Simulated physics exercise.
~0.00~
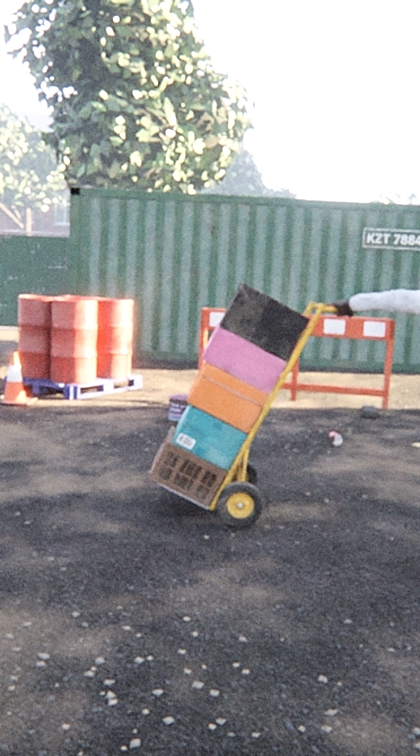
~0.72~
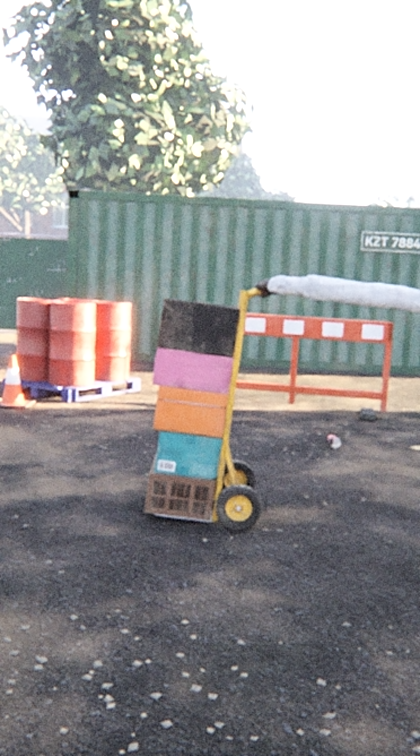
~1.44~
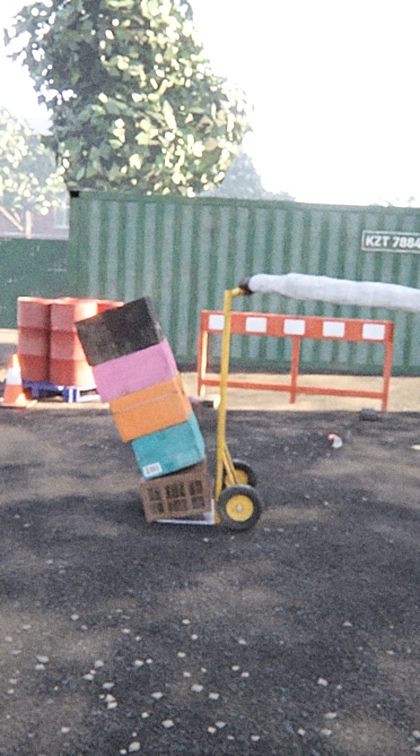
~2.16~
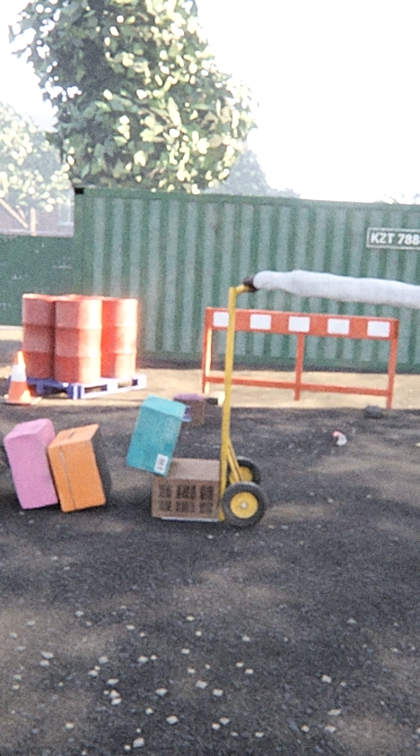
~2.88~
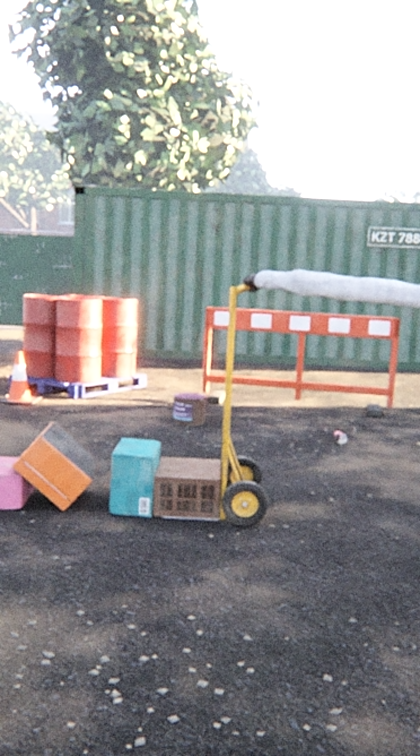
A pale-sleeved arm reaches in from the right, gripping a yellow hand truck on dark gravel, seen from the side by a slightly swaying camera. The tilted truck carries a brown crate at the bottom, then turquoise, orange, pink and black boxes, with red barrels at left and a green container behind. The arm swings the truck upright and holds it there. The upper boxes lean left and topple off, the turquoise one tipping after them. Finally, the turquoise box stands beside the brown crate still at the truck, orange and pink lie farther left, and black is out of sight.
